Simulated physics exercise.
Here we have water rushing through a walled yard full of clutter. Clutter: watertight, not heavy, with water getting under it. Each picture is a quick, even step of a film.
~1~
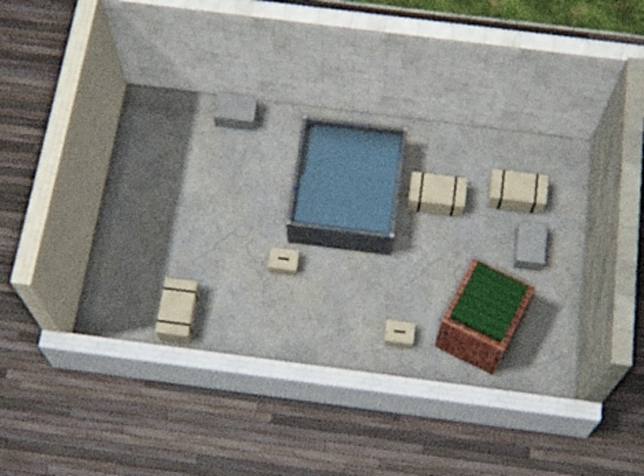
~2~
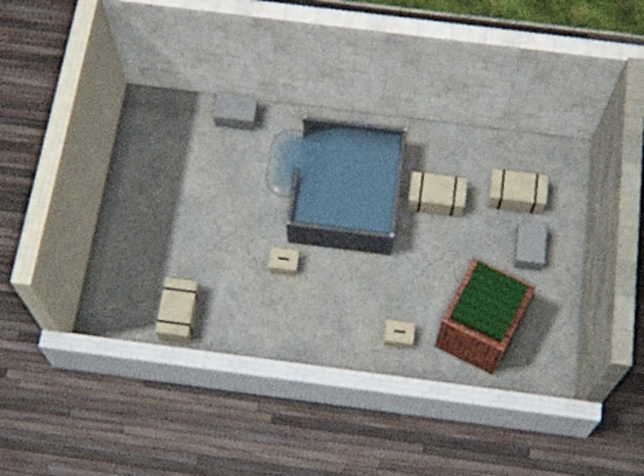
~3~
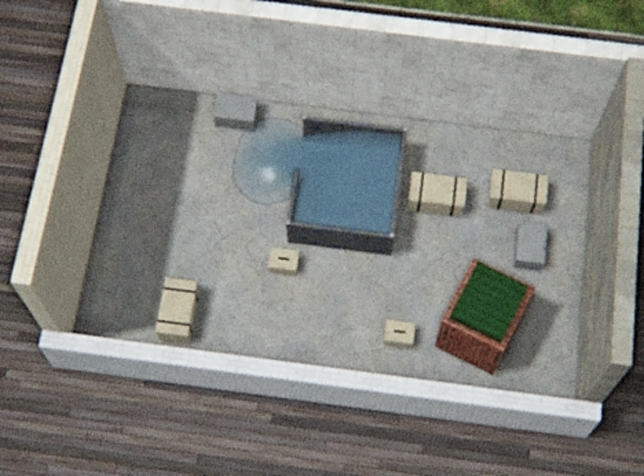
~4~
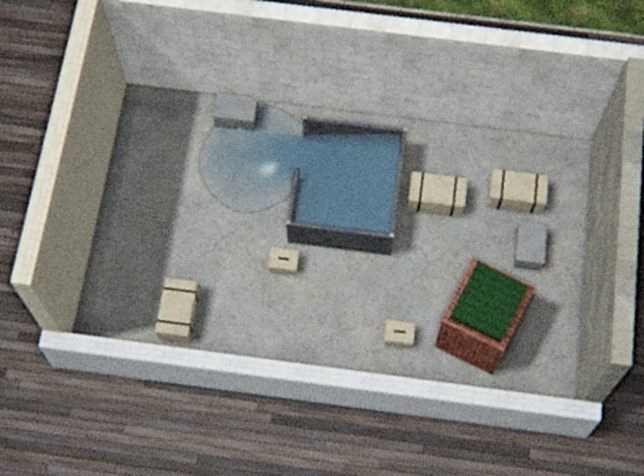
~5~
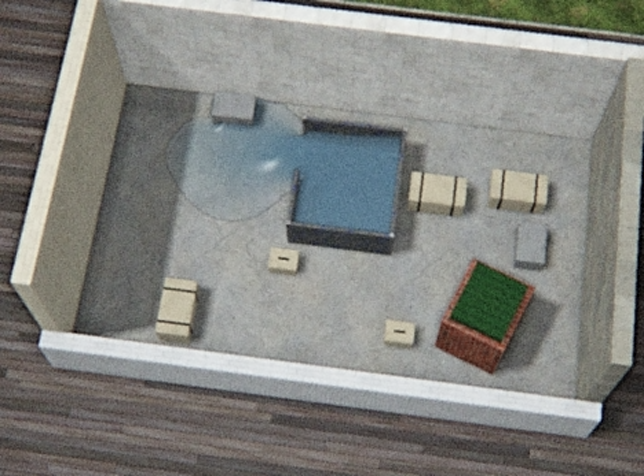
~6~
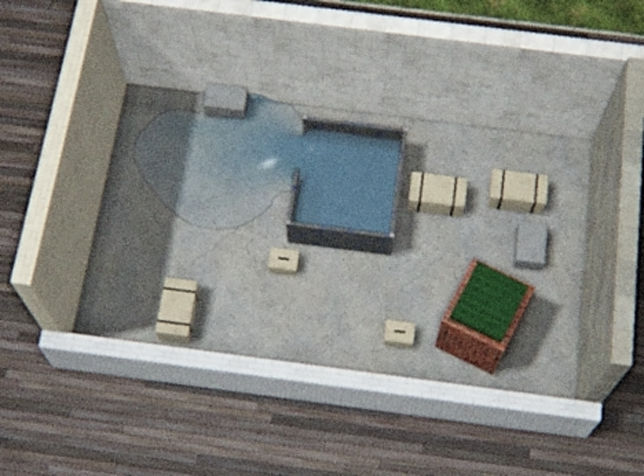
In this clip, water pours through an opening in the left side of a dark-walled tank and spreads leftward across a walled yard of scattered boxes, then a grey block near the back wall shifts slightly left.
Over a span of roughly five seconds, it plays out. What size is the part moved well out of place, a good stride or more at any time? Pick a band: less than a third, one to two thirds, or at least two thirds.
The fraction is less than a third of them.
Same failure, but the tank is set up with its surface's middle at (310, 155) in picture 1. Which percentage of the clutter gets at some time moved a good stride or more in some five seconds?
It works out at about 30 percent.
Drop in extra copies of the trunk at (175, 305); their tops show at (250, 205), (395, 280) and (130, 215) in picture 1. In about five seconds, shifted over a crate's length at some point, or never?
Copy by copy, in order: Largely stays, largely stays, relocated.
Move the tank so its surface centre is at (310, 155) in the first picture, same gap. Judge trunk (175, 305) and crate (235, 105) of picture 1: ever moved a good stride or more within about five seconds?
Respectively: Got displaced that much and got displaced that much.
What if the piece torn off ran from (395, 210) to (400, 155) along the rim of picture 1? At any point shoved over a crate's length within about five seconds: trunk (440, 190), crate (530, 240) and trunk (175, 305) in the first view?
Here is how they go, in order: Dislodged that far, dislodged that far, and fails to go that far.
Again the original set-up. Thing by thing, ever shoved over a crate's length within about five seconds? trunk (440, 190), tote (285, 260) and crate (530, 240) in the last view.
Never got far, then never got far, then never got far.
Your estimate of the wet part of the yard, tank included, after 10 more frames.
My answer would be close to 35 per cent.
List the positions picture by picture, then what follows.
A crate at (235, 107), on the bottom; a tote at (284, 259), on the bottom; 0 of 7 have shifted, in the first picture.
A crate at (235, 107) rests on the ground; a tote at (284, 259), on the bottom; 0 of 7 have shifted, in the second picture.
A crate at (235, 107), on the bottom; a tote at (284, 259) rests on the ground; 0 of 7 have shifted, in the third picture.
A crate at (235, 107) rests on the ground; a tote at (284, 259), on the bottom; 0 of 7 have shifted, in the fourth picture.
A crate at (234, 105), on the bottom, close to its start; a tote at (284, 259), on the bottom; 0 of 7 have shifted, in the fifth picture.
A crate at (226, 96), on the bottom, close to its start; a tote at (284, 259), on the bottom; 1 of 7 have shifted, in the sixth picture.
A moment on, 1 of 7 are well off their spots; 1 afloat.
Next, 1 of 7 are well off their spots; 1 afloat.
Later, 1 of 7 are well off their spots; 1 afloat.
In the end, 2 of 7 are well off their spots, and 2 have been at some point; 1 afloat.
